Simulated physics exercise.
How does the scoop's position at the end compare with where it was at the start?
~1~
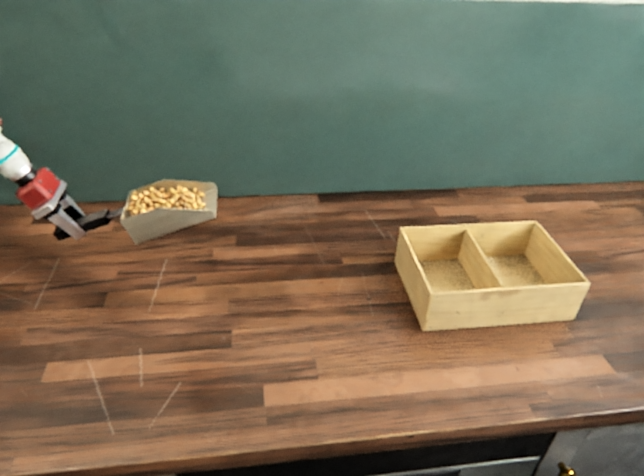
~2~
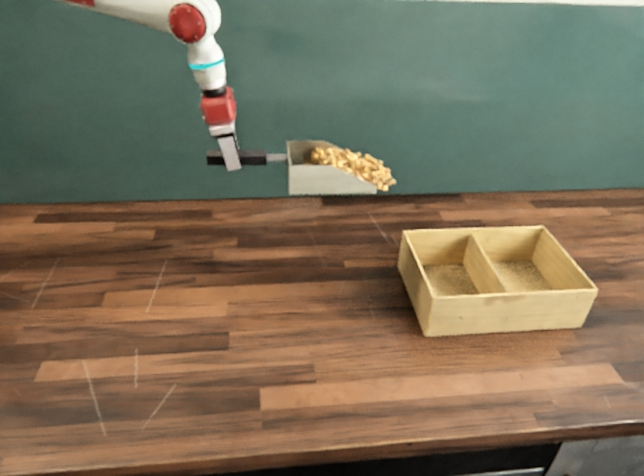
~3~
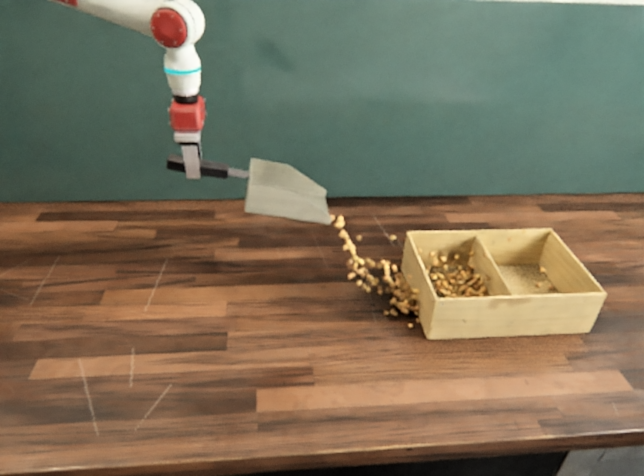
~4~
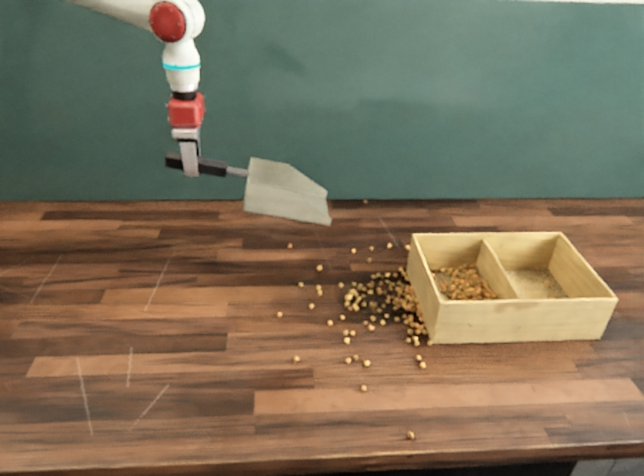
At the end the scoop is farther to the right and slightly higher in view, closer to the wooden box than at the start.
On a wooden counter, a robot arm tips chickpeas partly into a divided box, spilling many.
